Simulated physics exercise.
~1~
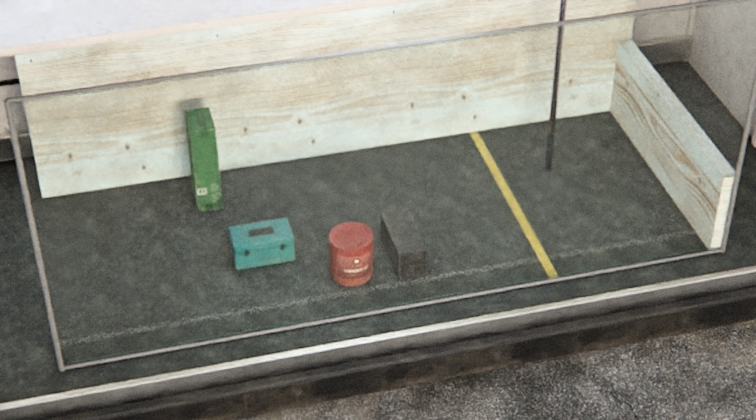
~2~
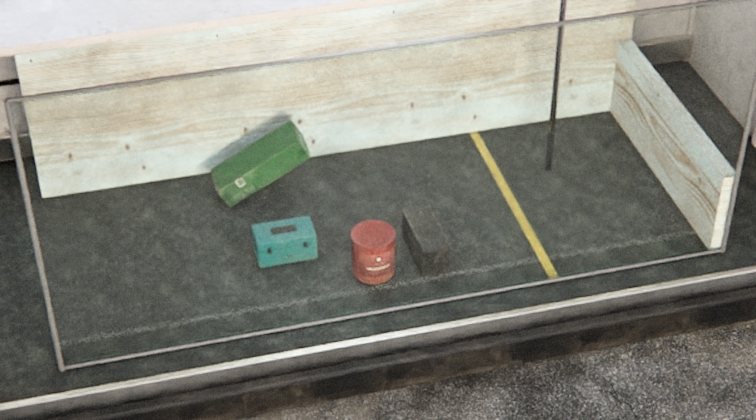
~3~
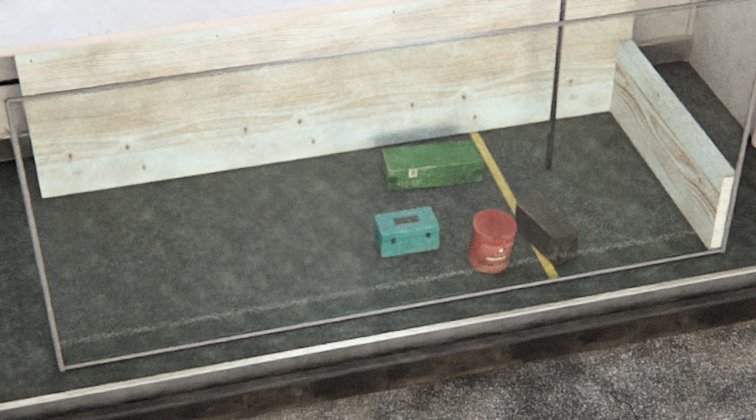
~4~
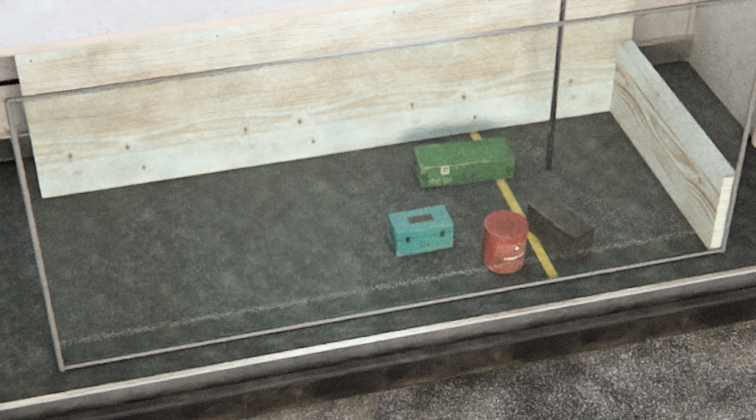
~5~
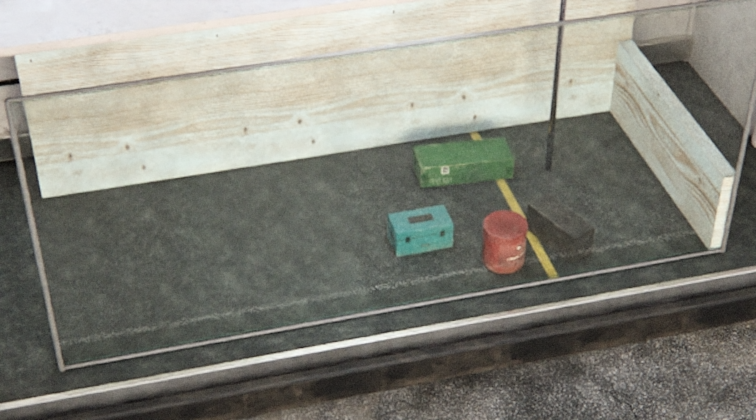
A tall green box toppled onto its side and slid right across the dark floor, along with a teal toolbox, a red bucket and a black box. The black one crossed the yellow line before everything came to rest, with the bucket just short of it.
